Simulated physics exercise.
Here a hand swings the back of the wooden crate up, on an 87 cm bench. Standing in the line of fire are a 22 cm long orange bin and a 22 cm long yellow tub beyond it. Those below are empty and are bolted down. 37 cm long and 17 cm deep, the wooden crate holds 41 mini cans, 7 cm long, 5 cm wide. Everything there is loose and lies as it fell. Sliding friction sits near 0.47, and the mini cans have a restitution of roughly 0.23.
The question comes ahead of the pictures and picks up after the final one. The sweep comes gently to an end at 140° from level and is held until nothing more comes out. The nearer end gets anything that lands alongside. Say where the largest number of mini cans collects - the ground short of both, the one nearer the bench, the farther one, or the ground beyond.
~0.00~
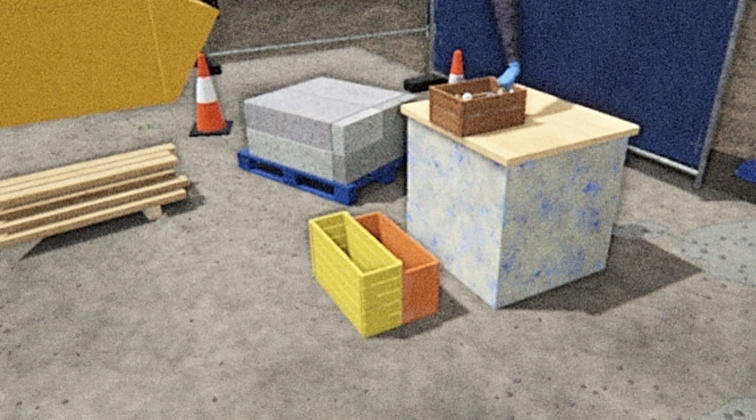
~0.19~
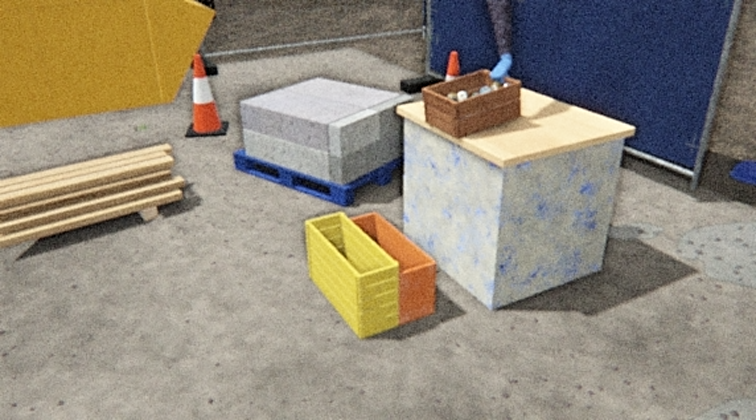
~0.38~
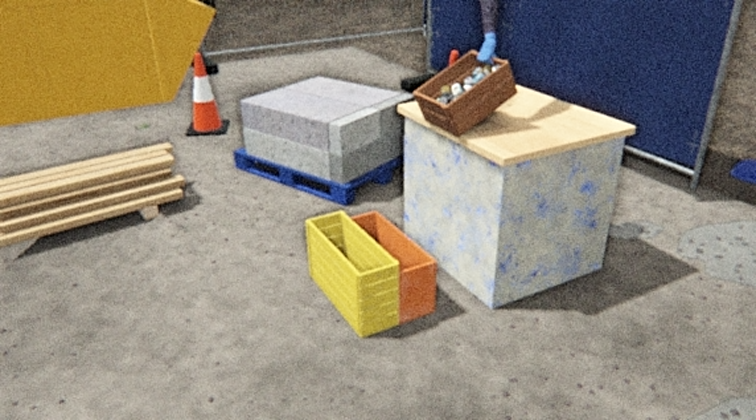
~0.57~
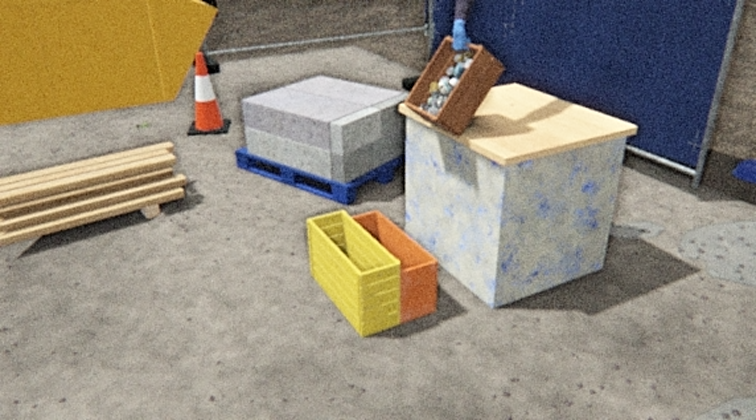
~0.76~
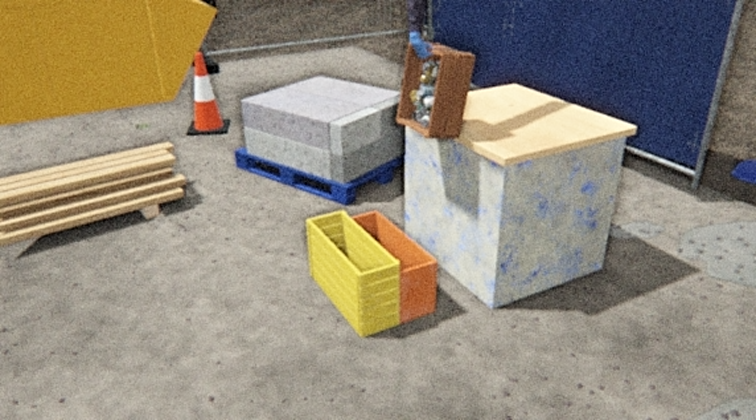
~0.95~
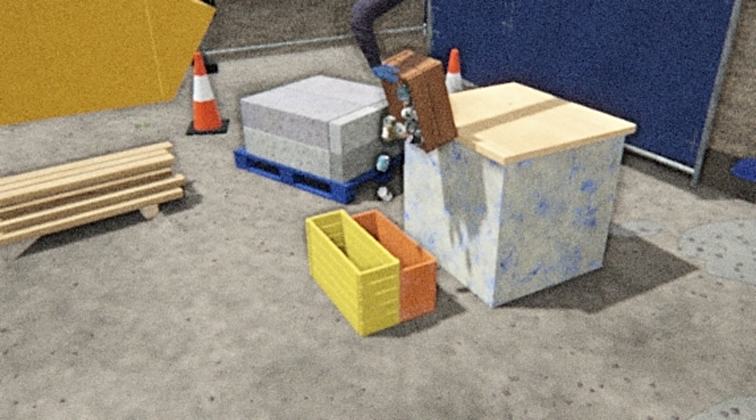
The largest number collects here: Nearer.
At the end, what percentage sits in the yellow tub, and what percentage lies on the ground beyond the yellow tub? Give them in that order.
It works out to roughly 25 per cent and 0 per cent, in that order.
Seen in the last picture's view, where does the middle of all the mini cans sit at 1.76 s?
Around (382, 282).
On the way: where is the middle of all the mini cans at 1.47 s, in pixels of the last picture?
Load centre: About (383, 275).
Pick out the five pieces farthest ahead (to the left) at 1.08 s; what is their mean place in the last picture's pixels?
Centre approx. at (361, 217) px.
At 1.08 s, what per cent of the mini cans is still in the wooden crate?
Roughly 70 per cent is still inside.
After 1.08 s, tilt 122°; 28 still in the wooden crate, 2 in the yellow tub and 11 in the air.
After 1.24 s, tilt 135°; 6 still in the wooden crate, 4 in the orange bin, 5 in the yellow tub and 26 in the air.
After 1.47 s, tilt 140°; 23 in the orange bin, 11 in the yellow tub and 7 in the air.
When it is over (at 1.76 s), 30 in the orange bin and 11 in the yellow tub.
